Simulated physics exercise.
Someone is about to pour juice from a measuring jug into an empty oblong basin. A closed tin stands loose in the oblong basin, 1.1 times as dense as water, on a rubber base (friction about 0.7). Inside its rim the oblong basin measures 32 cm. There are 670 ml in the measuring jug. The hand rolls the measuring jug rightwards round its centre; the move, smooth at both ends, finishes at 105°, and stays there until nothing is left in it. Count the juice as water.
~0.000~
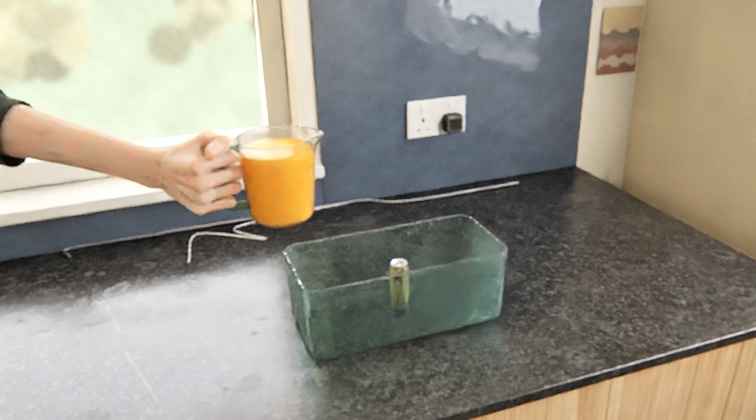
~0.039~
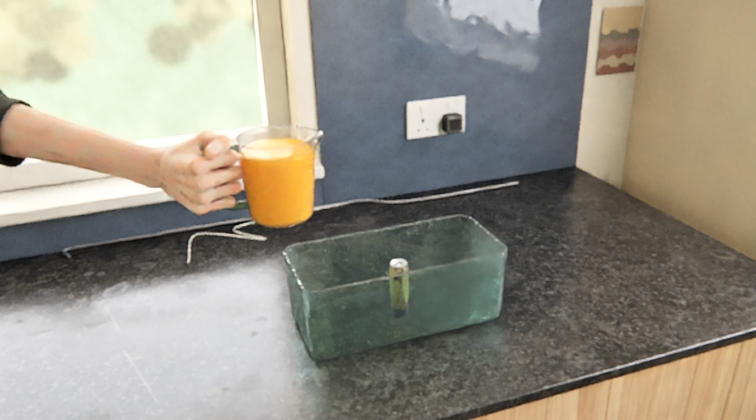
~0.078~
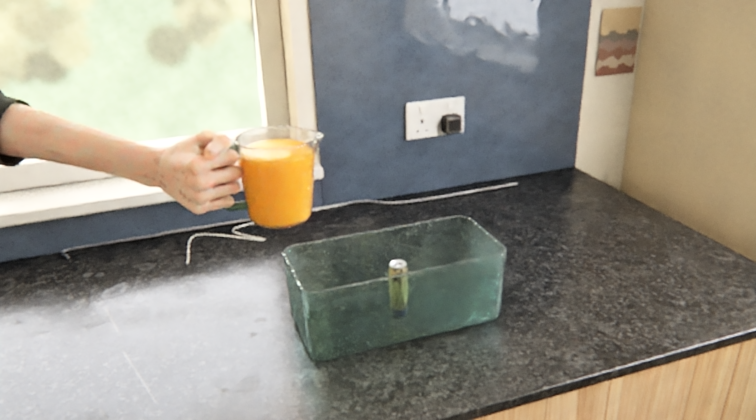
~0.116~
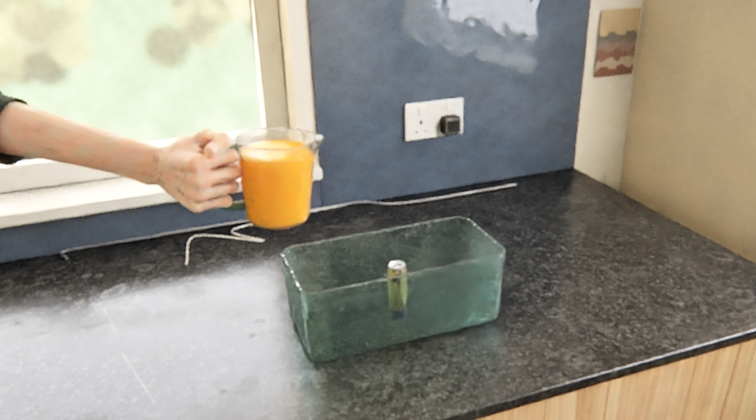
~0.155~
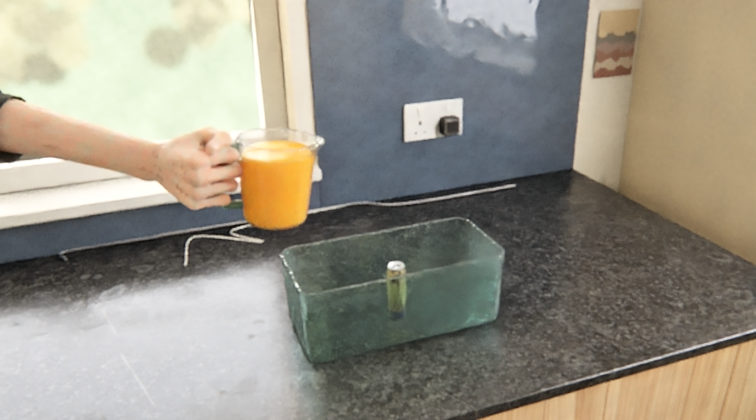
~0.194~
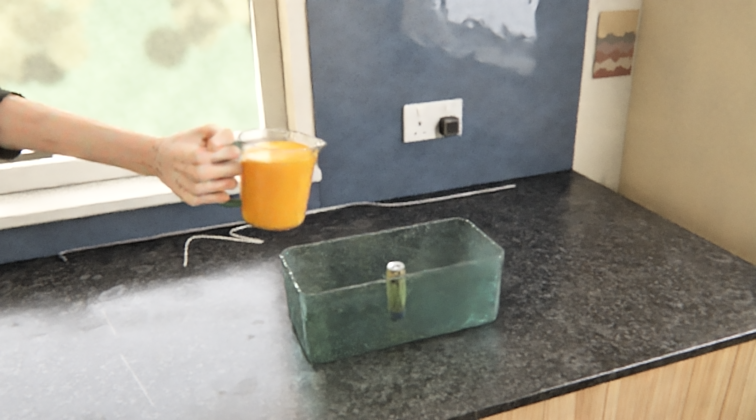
On a dark speckled kitchen counter, a glass basin stood with a small tin inside while a hand held a jug of orange juice above it and slowly tilted the jug slightly to the right.
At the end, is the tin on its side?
It falls.
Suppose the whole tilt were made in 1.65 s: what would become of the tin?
The tin goes over.
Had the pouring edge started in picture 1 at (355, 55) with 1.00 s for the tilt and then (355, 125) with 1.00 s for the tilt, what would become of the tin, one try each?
First it keeps standing; then it falls.
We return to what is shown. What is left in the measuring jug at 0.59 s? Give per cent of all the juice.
Some 78 per cent.
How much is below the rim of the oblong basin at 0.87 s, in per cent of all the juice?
Some 54 per cent.
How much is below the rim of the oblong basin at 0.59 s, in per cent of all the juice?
Near 4 in a hundred.
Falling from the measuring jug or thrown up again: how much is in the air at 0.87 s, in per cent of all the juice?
Near 22 in a hundred.
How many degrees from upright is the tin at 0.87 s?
About 20°.
By 0.59 s the tilt is 67° and 78 per cent is still to pour; the tin stands where it began.
By 0.87 s the tilt is 101° and 23 per cent is still to pour; the tin leans 19°.
By 1.17 s the tilt is 105° and 1 per cent is still to pour; the tin lies on its side.
By 1.50 s the tilt is 105° and 0 per cent is still to pour; the tin lies on its side.
At rest the tin lies on its side.
